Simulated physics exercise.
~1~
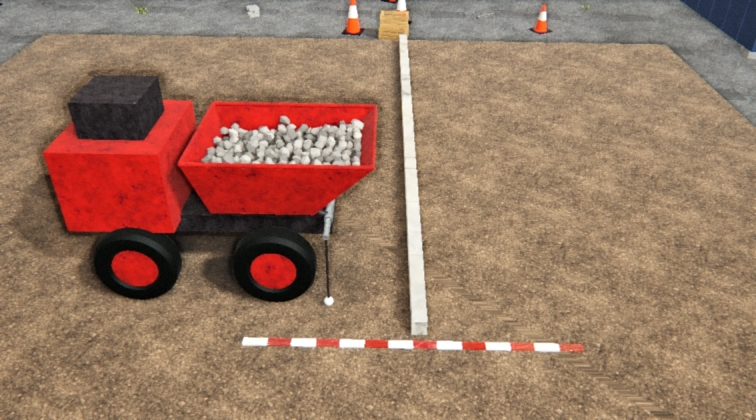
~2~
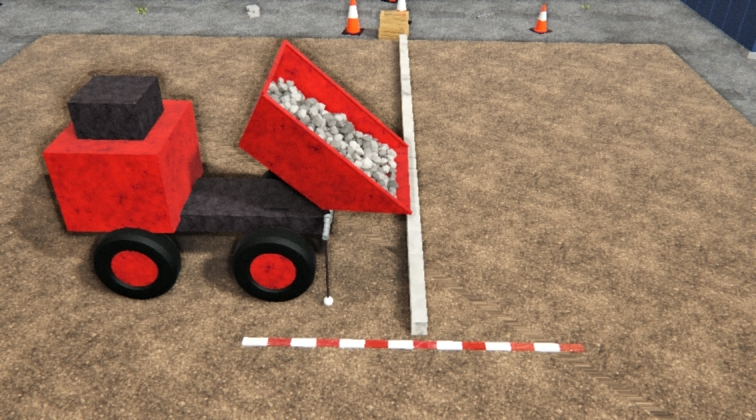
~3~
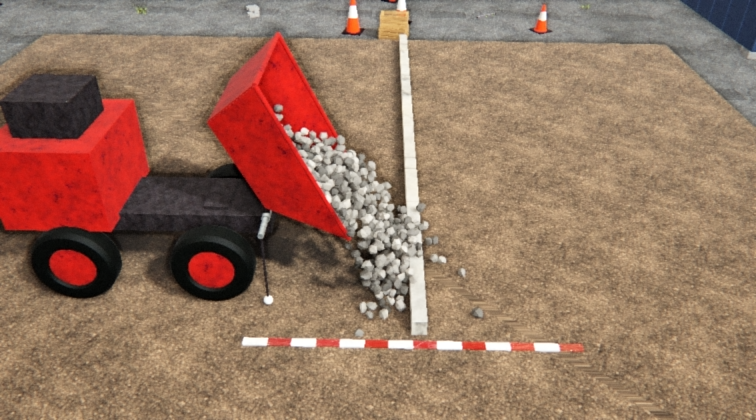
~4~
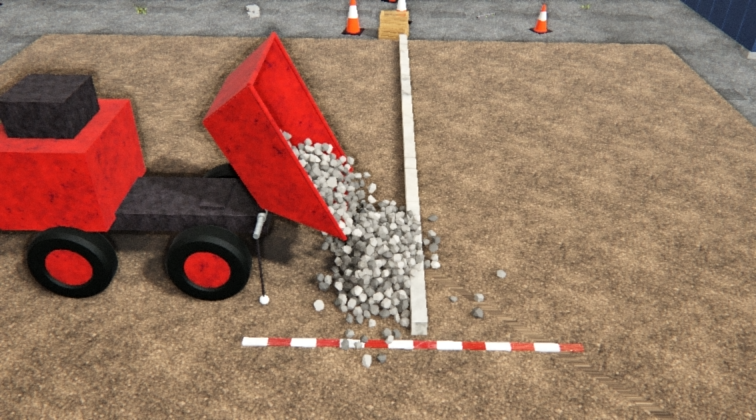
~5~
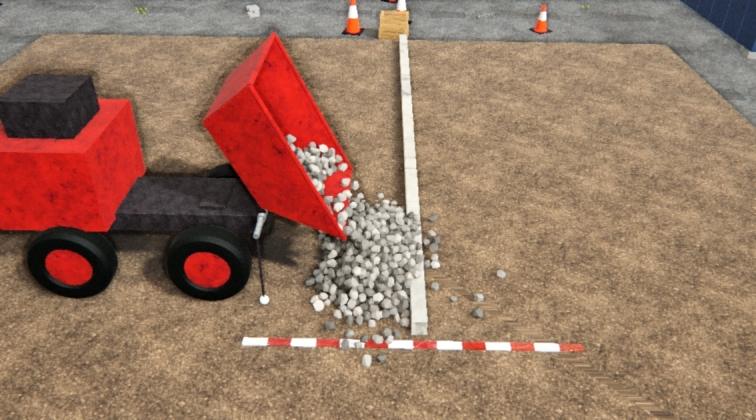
At first, a red dumper with a black block on top stands on brown ground, its level skip full of pale grey stones, just left of a long whitish kerb. The skip tips up steeply toward the right, while the stones still stay inside. Then the machine shifts left with its skip tilted further, and stones pour over the lower edge beside the kerb. The heap spreads toward the red and white striped strip, and a few stones land beyond the kerb. Finally the dumper stands still, skip raised, with most stones piled left of the kerb and some remaining inside.
